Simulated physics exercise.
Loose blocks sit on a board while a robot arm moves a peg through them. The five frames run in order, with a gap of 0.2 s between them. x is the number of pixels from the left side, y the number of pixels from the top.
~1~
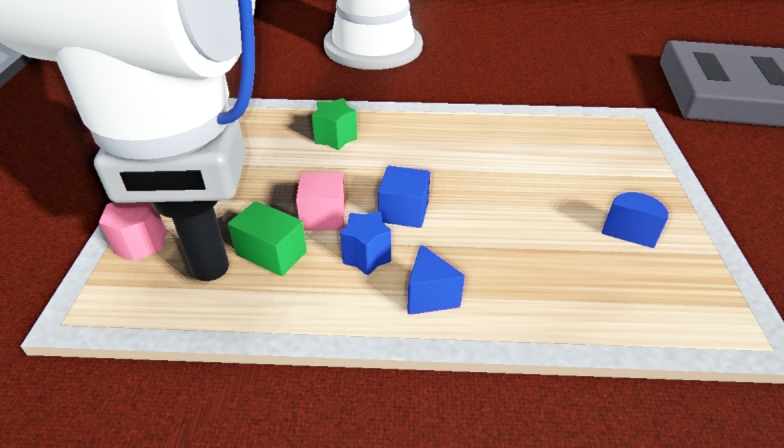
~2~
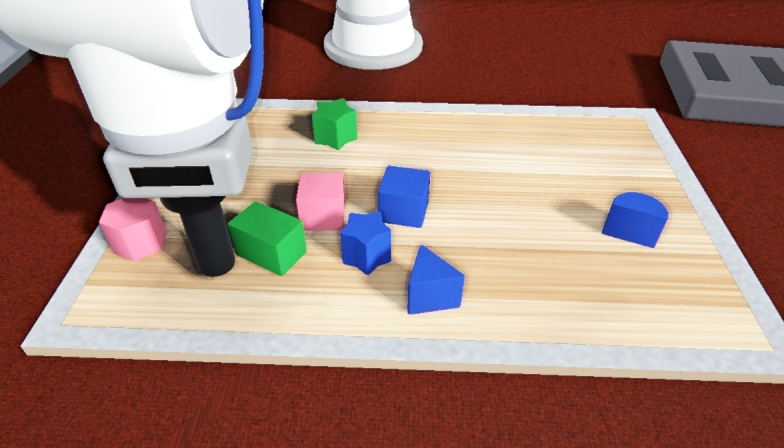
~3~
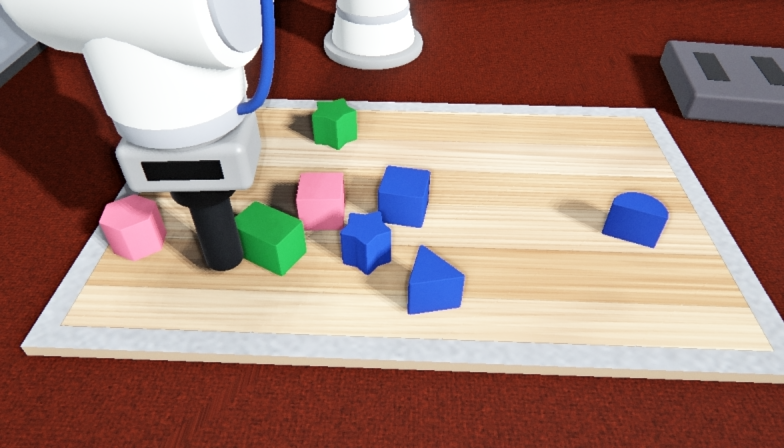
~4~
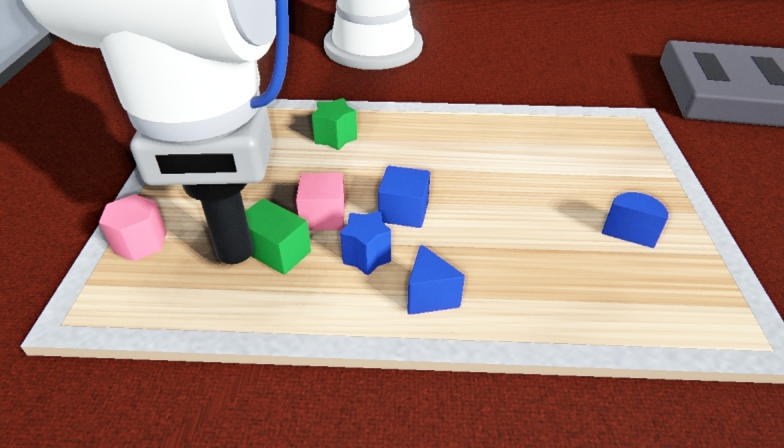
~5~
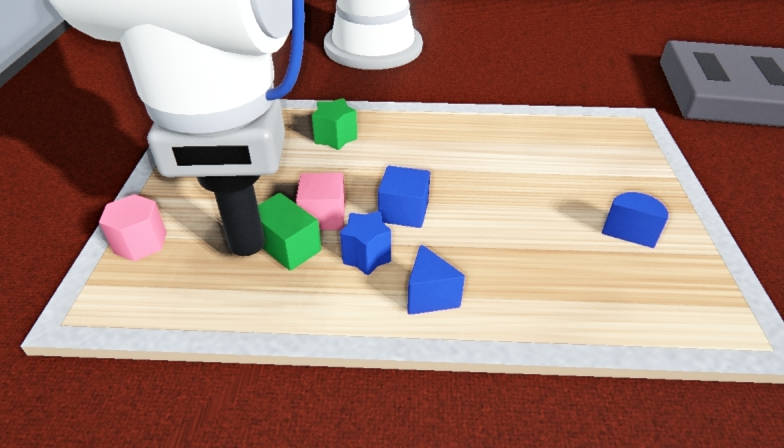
A robot arm's black peg starts between a pink hexagonal block and a green rectangular block, then slides a short way right and slightly toward the back of the board. It meets the green block and nudges it slightly right, turning it a little, while the other pink, blue and green blocks stay still.
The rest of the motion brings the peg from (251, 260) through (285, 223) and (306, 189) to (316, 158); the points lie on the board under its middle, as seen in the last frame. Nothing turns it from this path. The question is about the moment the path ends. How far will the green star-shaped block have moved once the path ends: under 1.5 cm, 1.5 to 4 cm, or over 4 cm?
The block shifts less than 1.5 cm.
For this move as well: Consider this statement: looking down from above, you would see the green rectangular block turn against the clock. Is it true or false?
That is false.
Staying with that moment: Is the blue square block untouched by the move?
My answer is no.
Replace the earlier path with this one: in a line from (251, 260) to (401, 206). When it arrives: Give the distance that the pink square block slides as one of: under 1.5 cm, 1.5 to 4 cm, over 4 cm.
Upwards of 4 cm.
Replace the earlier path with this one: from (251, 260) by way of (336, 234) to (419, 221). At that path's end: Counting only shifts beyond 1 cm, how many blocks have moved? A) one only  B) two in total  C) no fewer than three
C (no fewer than three)
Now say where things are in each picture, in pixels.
In the first frame, peg tip at (211, 270); block tops, green rectangular block at (265, 222); pink square block at (320, 186); green star-shaped block at (333, 109); blue square block at (405, 181).
In the second frame, peg at (217, 265); blocks unchanged.
In the third frame, peg at (226, 260); blocks unchanged.
In the fourth frame, peg at (236, 253); green rectangular block at (270, 220).
In the fifth frame, peg at (248, 246); green rectangular block at (282, 215); pink square block at (320, 186); green star-shaped block at (333, 109); blue square block at (405, 181).
On the path given first. One third of the way, peg at (283, 208); green rectangular block at (318, 192), turned 40° clockwise; pink square block at (359, 171).
Two thirds of the way, peg at (305, 174); green rectangular block at (328, 179), turned 60° clockwise; pink square block at (375, 167), turned 15° clockwise; blue square block at (416, 180).
At the end, peg at (314, 144); green rectangular block at (328, 179), turned 60° clockwise; pink square block at (375, 167), turned 15° clockwise; green star-shaped block in place; blue square block at (416, 180).
